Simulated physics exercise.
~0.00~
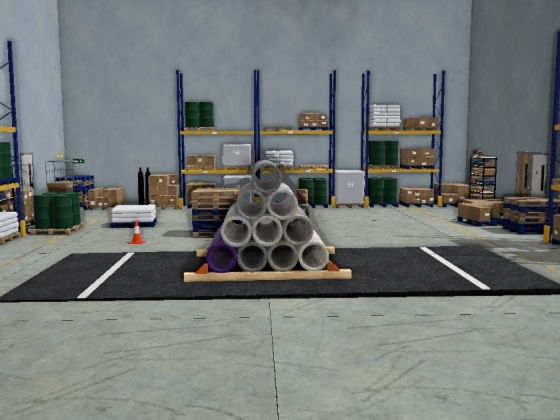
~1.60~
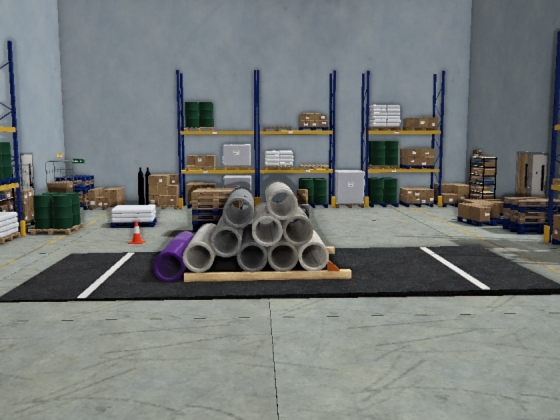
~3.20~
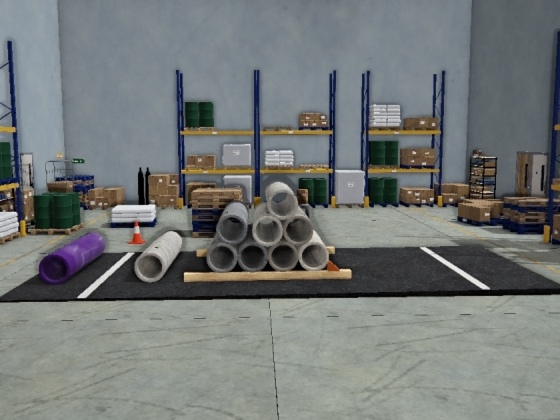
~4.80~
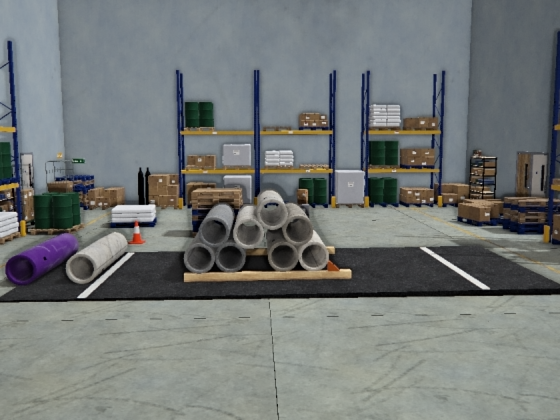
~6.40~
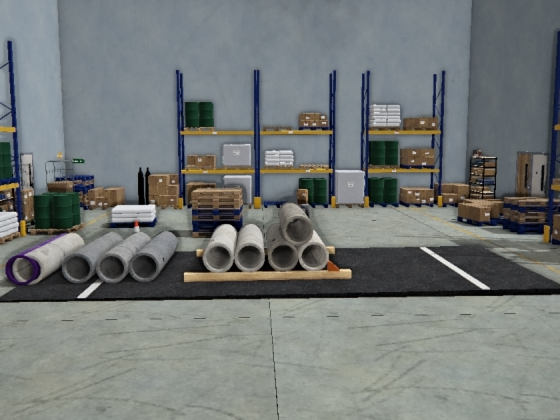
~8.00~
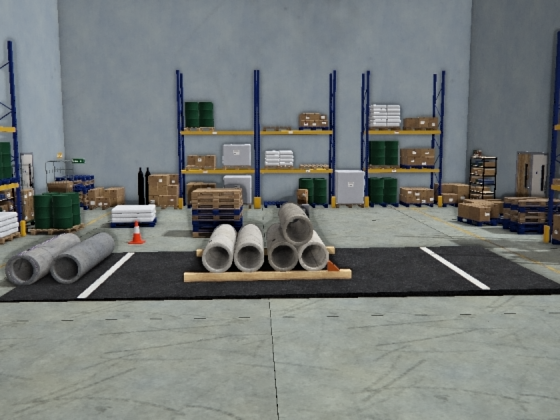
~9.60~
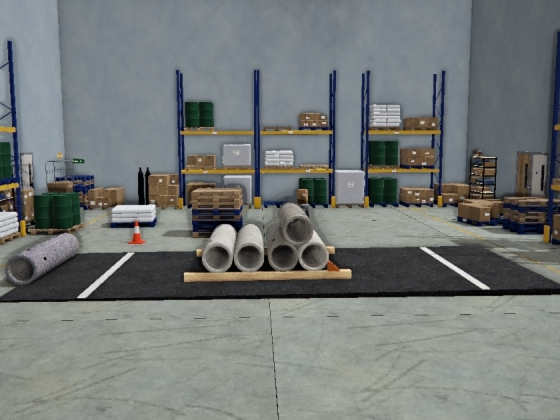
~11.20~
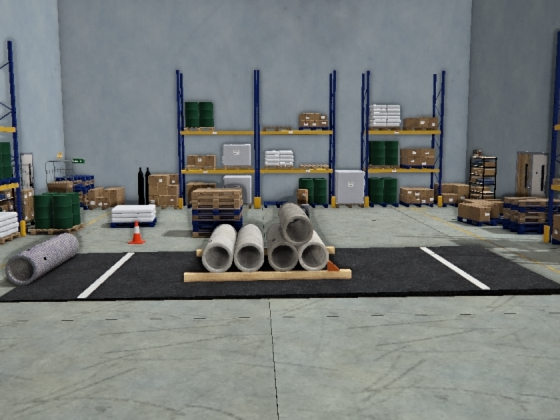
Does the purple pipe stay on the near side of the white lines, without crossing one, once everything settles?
No, the purple pipe rolls off to the left and ends up beyond the left white line.
